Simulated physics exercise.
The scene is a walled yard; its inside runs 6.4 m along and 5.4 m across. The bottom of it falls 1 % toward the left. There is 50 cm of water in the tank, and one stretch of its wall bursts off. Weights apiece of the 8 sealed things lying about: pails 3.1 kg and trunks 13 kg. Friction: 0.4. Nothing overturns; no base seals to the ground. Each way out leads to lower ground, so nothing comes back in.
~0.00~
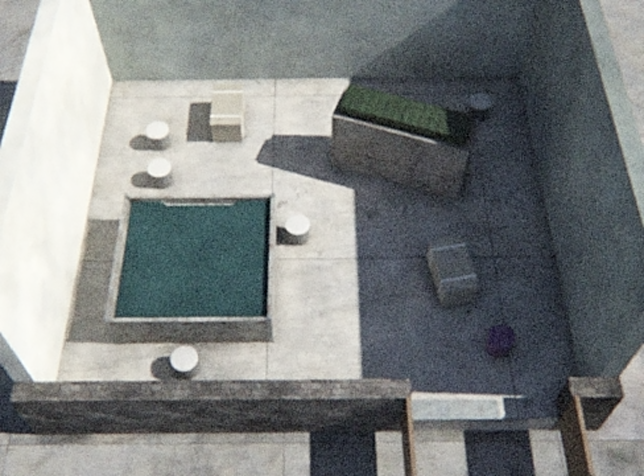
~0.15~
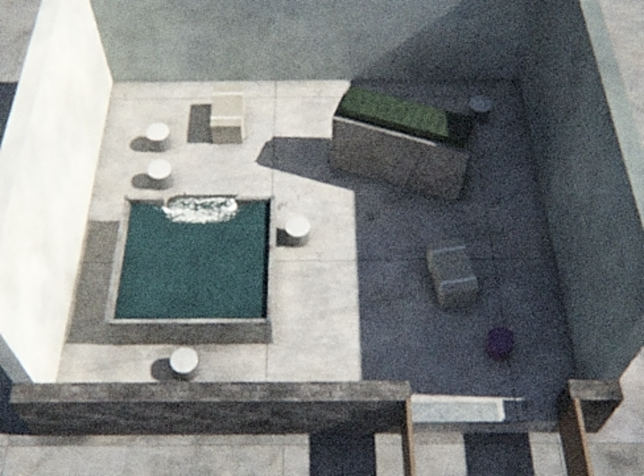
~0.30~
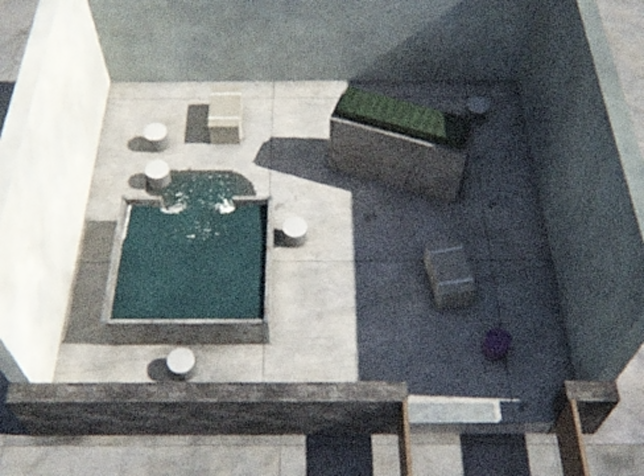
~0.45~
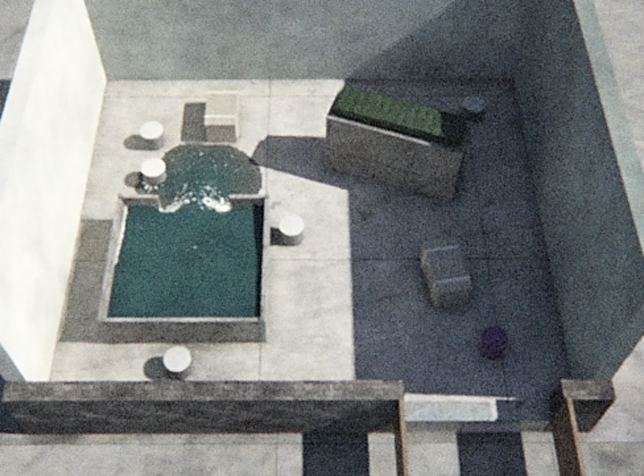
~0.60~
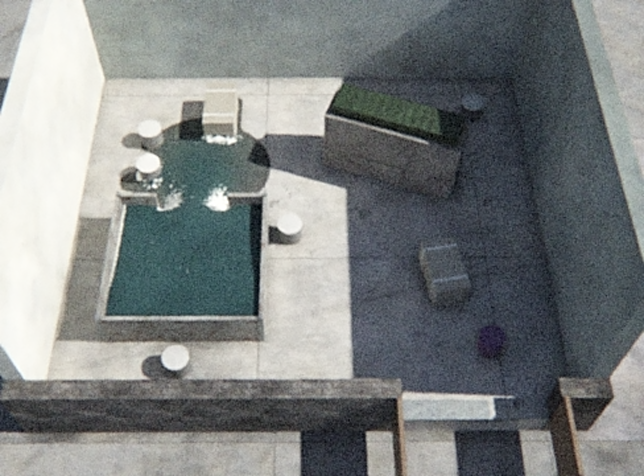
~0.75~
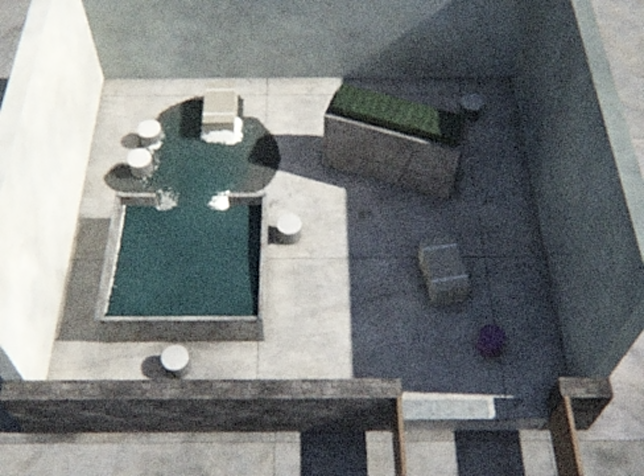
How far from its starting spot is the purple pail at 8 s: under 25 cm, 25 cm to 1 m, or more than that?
It scarcely budges.
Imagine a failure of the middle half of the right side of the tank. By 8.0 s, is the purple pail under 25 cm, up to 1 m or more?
Well, the purple pail is flushed away.
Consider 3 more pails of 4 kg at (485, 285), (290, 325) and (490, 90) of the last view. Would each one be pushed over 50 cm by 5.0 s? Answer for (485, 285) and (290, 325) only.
Lab note - ordered: Below threshold / below threshold.
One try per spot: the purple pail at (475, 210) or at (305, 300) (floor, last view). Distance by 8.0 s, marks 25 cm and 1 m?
Try one, it covers a moderate distance; try two, it keeps its spot.
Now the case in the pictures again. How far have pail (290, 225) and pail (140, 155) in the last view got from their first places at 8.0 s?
First 0 cm, then 140 cm.
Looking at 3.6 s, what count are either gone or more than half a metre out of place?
Tally: 3.
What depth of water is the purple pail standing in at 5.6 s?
About 0 cm.
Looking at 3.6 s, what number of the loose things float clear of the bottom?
Count at that moment: 3.
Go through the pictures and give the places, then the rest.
The first frame shows the purple pail at (502, 336), on the bottom; water covers 3.4 m2; 0 of 8 have shifted.
The second frame shows the purple pail at (502, 338) rests on the ground; water covers 3.9 m2; 0 of 8 have shifted.
The third frame shows the purple pail at (499, 339), on the bottom; 4.5 m2 under water; 0 of 8 have shifted.
The fourth frame shows the purple pail at (495, 338) rests on the ground; water covers 5.2 m2; 0 of 8 have shifted.
The fifth frame shows the purple pail at (493, 336), on the bottom; 6.0 m2 under water; 1 of 8 have shifted.
The sixth frame shows the purple pail at (493, 336) rests on the ground; 6.9 m2 under water; 1 of 8 have shifted.
After 1.6 s the purple pail is near (493, 336), 0.0 m from its start, aground; 0 of 8 are out; 3 afloat.
After 3.6 s the purple pail is near (493, 336), 0.0 m from its start, aground; 0 of 8 are out; 3 afloat.
After 5.6 s the purple pail is near (493, 336), 0.0 m from its start, aground; 0 of 8 are out; 4 afloat.
After 8.0 s the purple pail is near (493, 336), 0.0 m from its start, aground; 0 of 8 are out; 4 afloat.
